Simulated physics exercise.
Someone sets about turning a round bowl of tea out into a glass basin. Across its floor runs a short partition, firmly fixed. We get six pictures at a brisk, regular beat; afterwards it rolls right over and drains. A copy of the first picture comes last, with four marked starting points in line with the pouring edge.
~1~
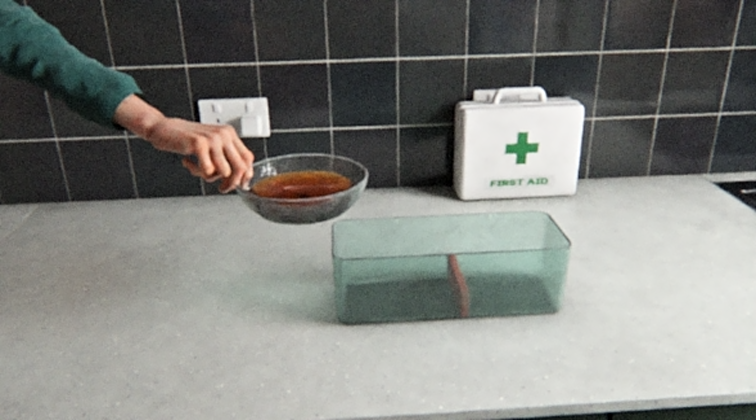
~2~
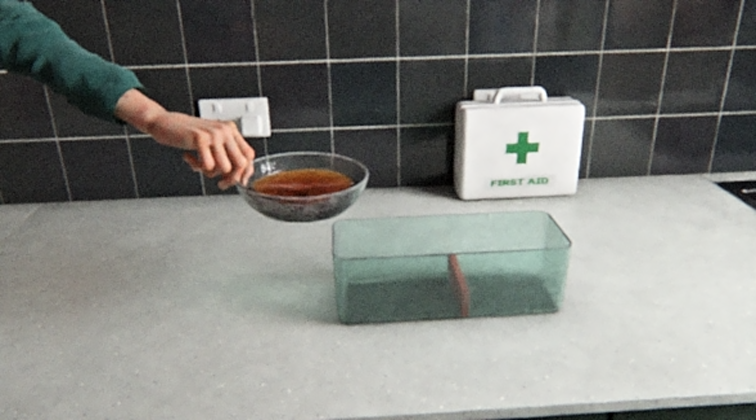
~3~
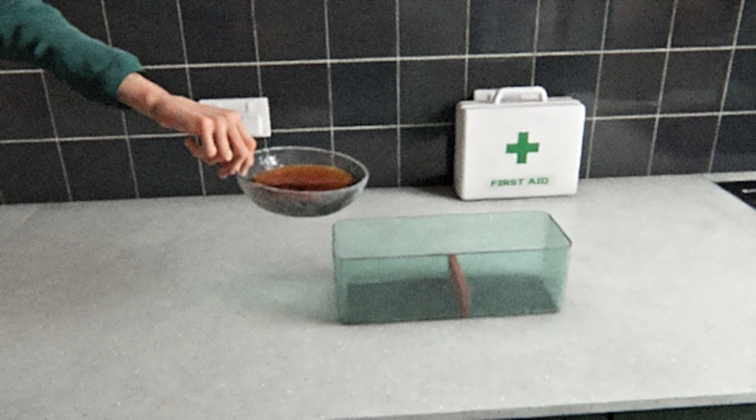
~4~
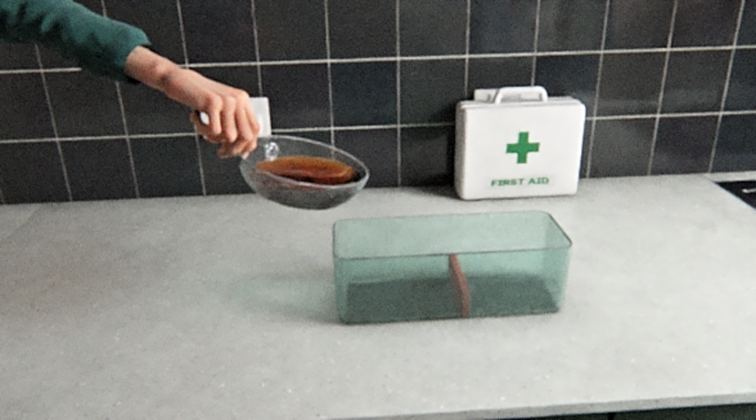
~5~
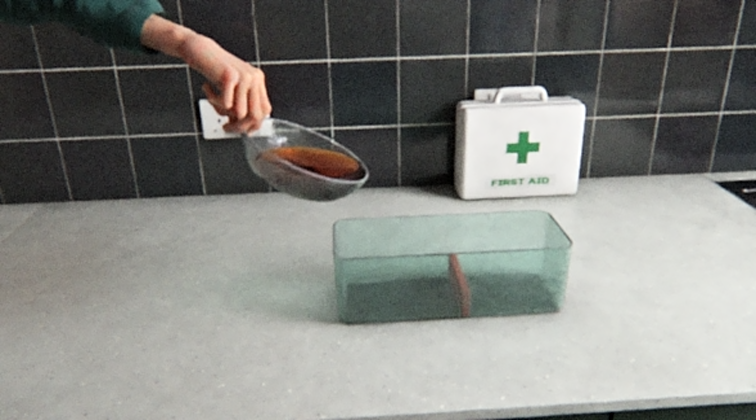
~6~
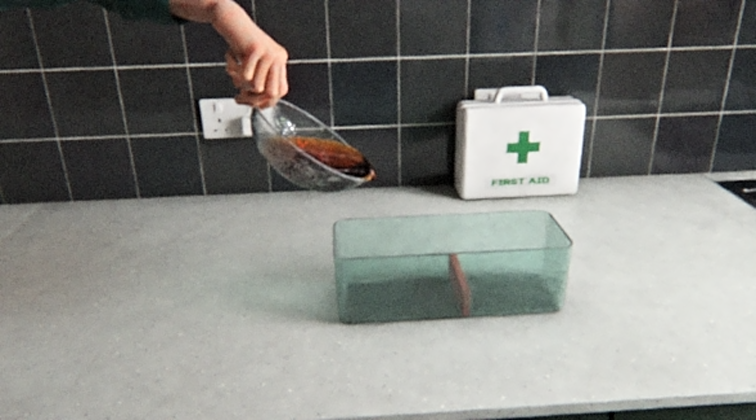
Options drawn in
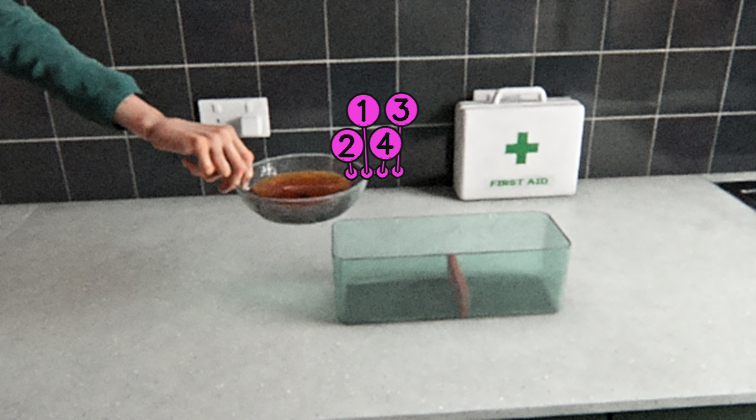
At the start, a hand in a green sleeve holds a clear round bowl of brown tea level, up and to the left of a greenish glass basin with a short reddish partition. The hand then rises and tilts the bowl rightward, increasingly steeply, until tea slides just over its lip.
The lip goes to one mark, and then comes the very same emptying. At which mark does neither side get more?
The best spot is 4.
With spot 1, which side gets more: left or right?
The left side.
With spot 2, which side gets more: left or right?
More ends on the left.
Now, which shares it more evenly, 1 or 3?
3.
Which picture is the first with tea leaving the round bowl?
In picture 6.
On the marked copy, 1 at (366, 172); 2 at (351, 173); 3 at (397, 171); 4 at (382, 171).
With 1, about 80 % ends left of the wall and 13 % right of it; 7 % is lost outside.
With 2, about 86 % ends left of the wall and 8 % right of it; 5 % is lost outside.
With 3, about 29 % ends left of the wall and 69 % right of it.
With 4, about 52 % ends left of the wall and 45 % right of it; 3 % is lost outside.
